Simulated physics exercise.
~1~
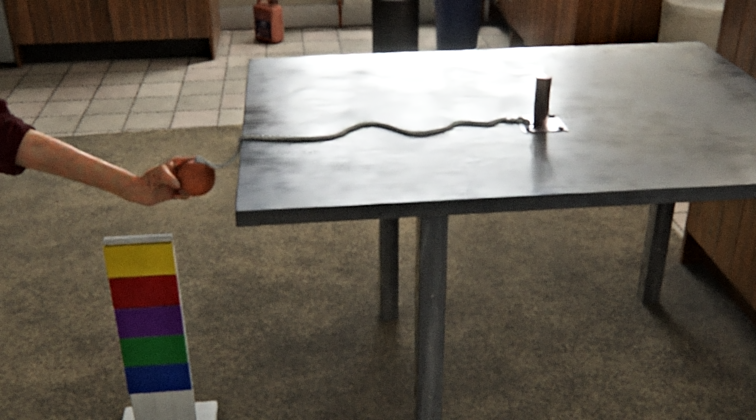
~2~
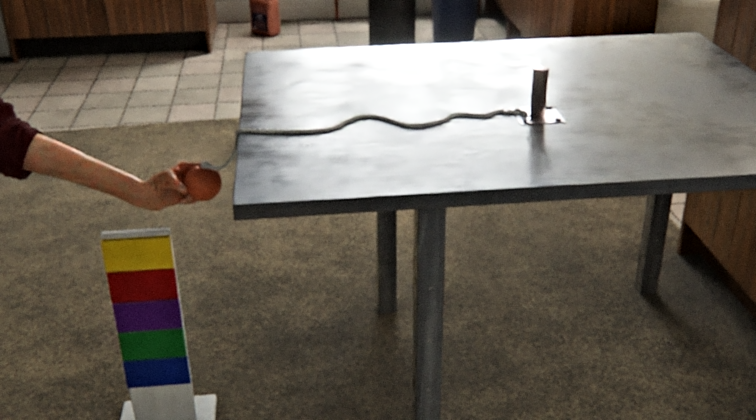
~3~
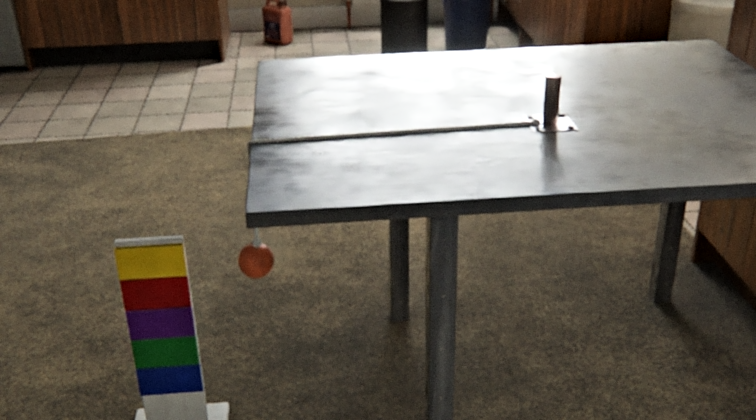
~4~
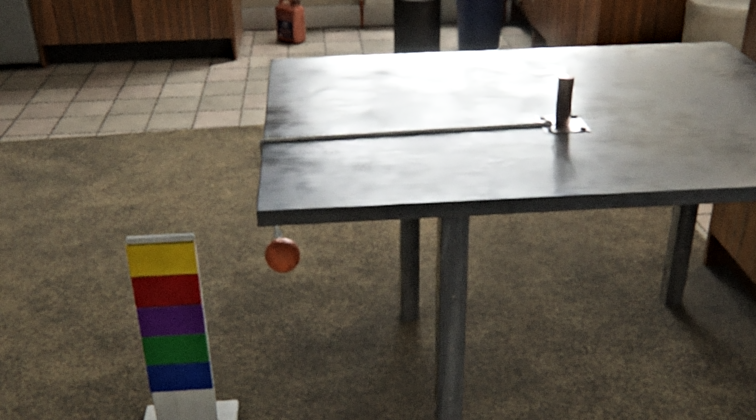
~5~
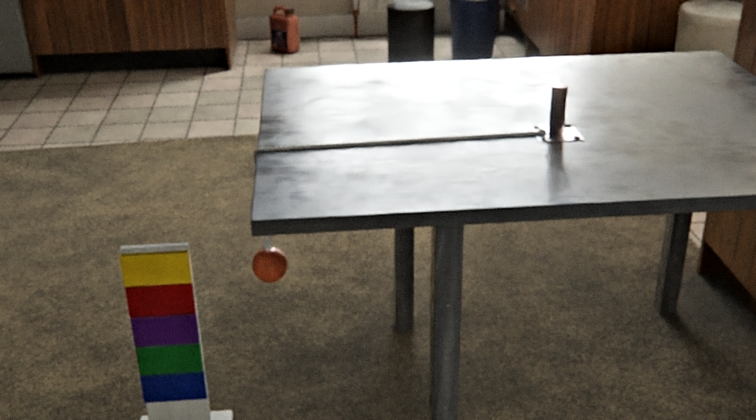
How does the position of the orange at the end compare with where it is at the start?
At the start the orange is held in a hand just off the left side of the table, but by the end it is lower and further right, hanging just beneath the table's left edge.
To begin with, a hand reaches in from the left, holding an orange by the edge of a grey metal table, while a cord runs in loose waves to an upright post on a plate. The hand moves the orange slightly right and down, closer to the table edge. Then the hand is gone, the orange has dropped just below the tabletop, and the cord is pulled straight across the table. The orange hangs there with little change as the view sways slightly. It ends hanging level with the yellow band, the top colour on the striped stand to its left.
